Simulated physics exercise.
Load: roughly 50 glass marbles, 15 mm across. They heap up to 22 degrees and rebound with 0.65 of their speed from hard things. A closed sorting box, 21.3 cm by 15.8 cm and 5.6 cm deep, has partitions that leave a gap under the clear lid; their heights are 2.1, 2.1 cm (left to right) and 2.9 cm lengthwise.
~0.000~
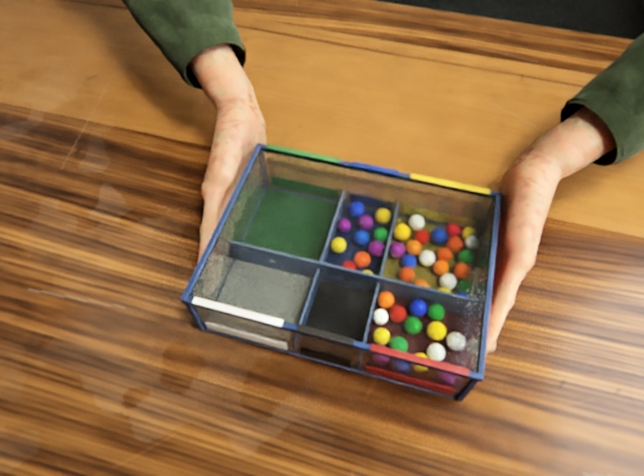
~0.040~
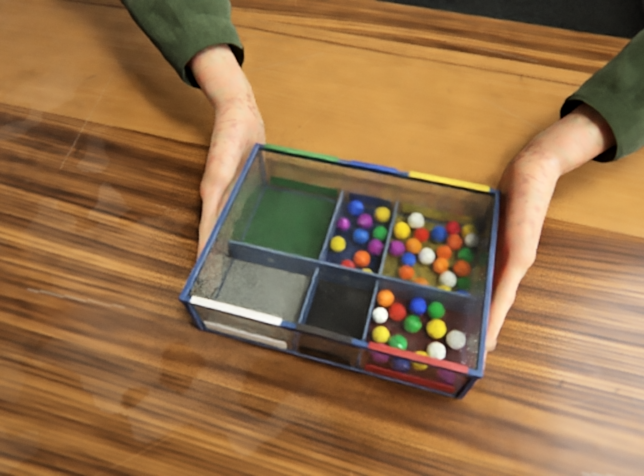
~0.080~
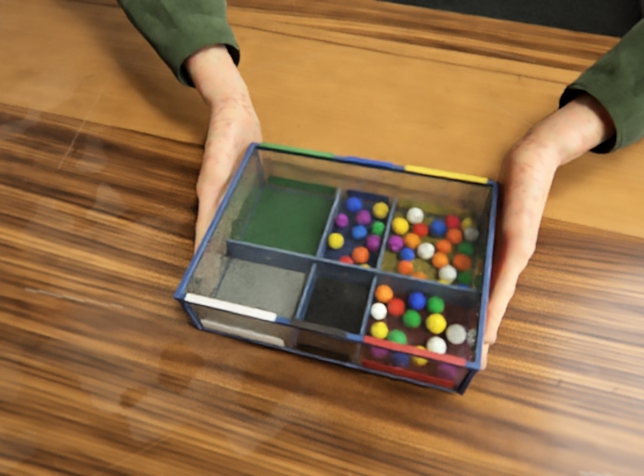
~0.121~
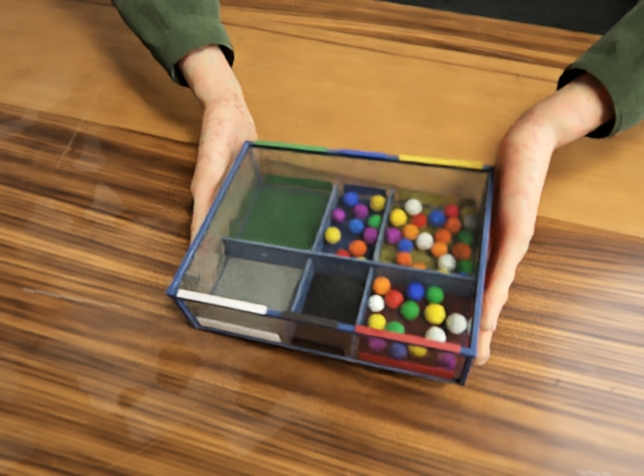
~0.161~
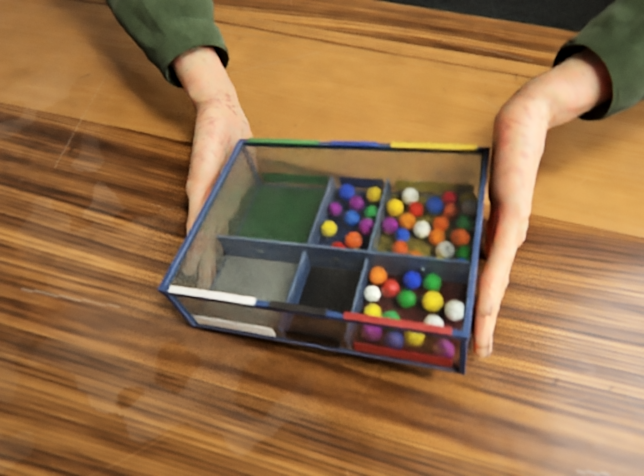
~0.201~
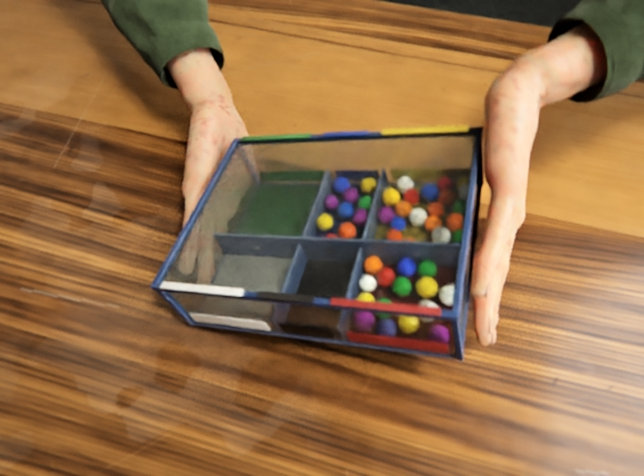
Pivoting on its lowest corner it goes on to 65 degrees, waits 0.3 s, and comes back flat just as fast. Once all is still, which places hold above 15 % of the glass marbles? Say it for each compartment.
Red yes, blue yes, green no, yellow yes, white no, black no.
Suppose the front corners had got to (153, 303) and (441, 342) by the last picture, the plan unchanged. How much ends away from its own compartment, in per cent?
In that case some 15 per cent.
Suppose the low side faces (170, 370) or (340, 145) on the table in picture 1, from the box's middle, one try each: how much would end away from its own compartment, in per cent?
About 0 and 0 per cent.
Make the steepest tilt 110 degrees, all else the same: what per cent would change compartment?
Some 100 per cent.
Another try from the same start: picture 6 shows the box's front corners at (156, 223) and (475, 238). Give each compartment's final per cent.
Red 25, blue 25, green 10, yellow 40, white 0, black 0.
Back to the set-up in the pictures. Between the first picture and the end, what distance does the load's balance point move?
Roughly 1.0 cm.
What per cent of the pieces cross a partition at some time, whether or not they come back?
Some 0 per cent.
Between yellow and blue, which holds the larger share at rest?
It is the yellow one.
Then, at 0.82 s, tilt 65 degrees; red 30 %, blue 25 %, yellow 45 %.
Then, at 1.23 s, tilt 35 degrees; red 30 %, blue 25 %, yellow 45 %.
After 1.72 s, tilt 0 degrees; red 30 %, blue 25 %, yellow 45 %.
At rest (2.0 s), red 30 %, blue 25 %, green 0 %, yellow 45 %, white 0 %, black 0 %.
